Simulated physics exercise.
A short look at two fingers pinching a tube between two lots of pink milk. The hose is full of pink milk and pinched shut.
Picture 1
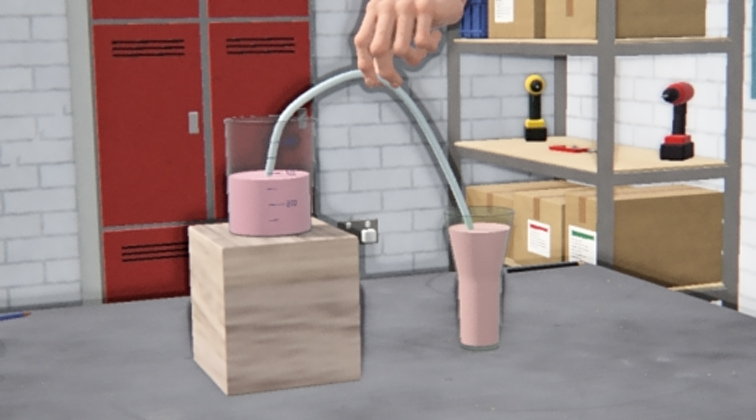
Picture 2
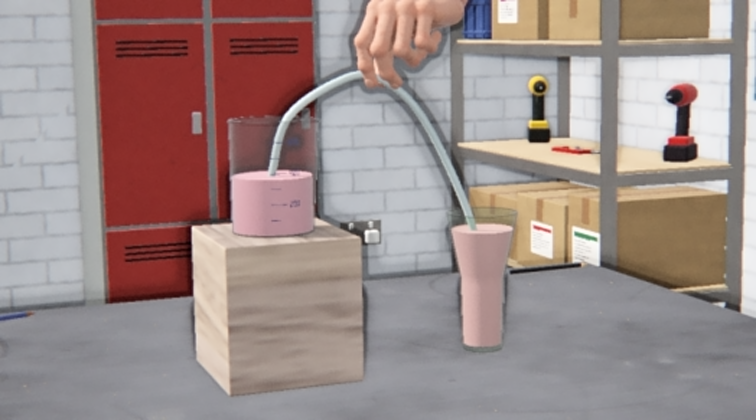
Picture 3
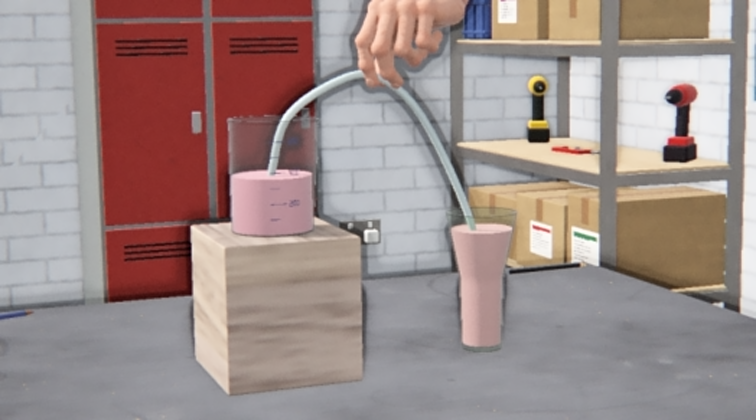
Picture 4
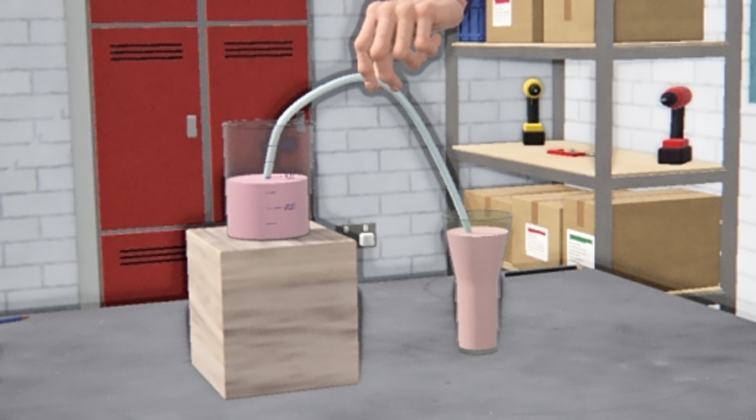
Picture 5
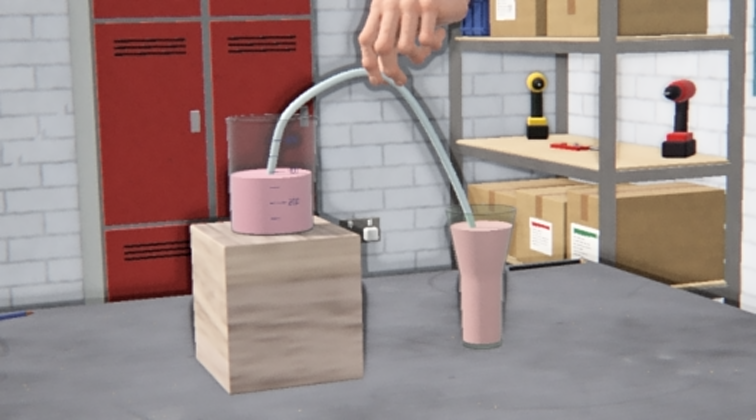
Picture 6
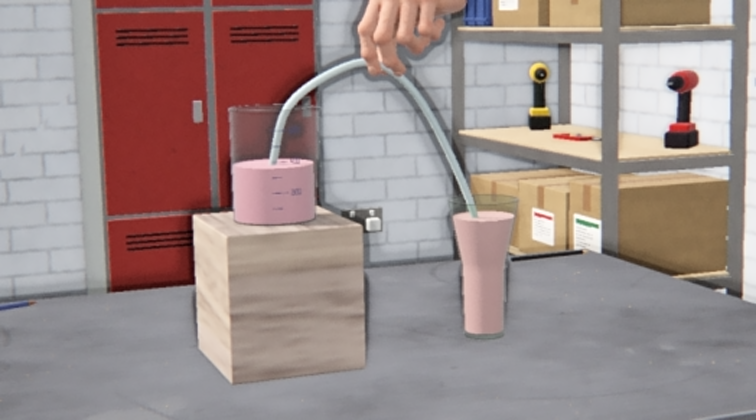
A hand pinches an arched tube running from a beaker of pink milk on a wooden block, at left, to a nearly full vase of pink milk on the grey tabletop, at right. The view shifts slightly, while the fingers stay in place and both milk levels show no clear change.
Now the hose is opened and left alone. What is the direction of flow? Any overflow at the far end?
It flows rightwards, and the one that fills overflows.
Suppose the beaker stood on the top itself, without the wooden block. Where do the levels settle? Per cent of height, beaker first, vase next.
Roughly 70 per cent, then 50 per cent.
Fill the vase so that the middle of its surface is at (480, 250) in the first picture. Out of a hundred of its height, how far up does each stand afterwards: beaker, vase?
About 10 and 100 per cent.
Soon after, the beaker is about a third full; the vase is full to the brim.
Later, the beaker is about a quarter full; the vase is full to the brim; some has gone over the lower rim.
In the end, the beaker is nearly empty; the vase is full to the brim; some has gone over the lower rim.
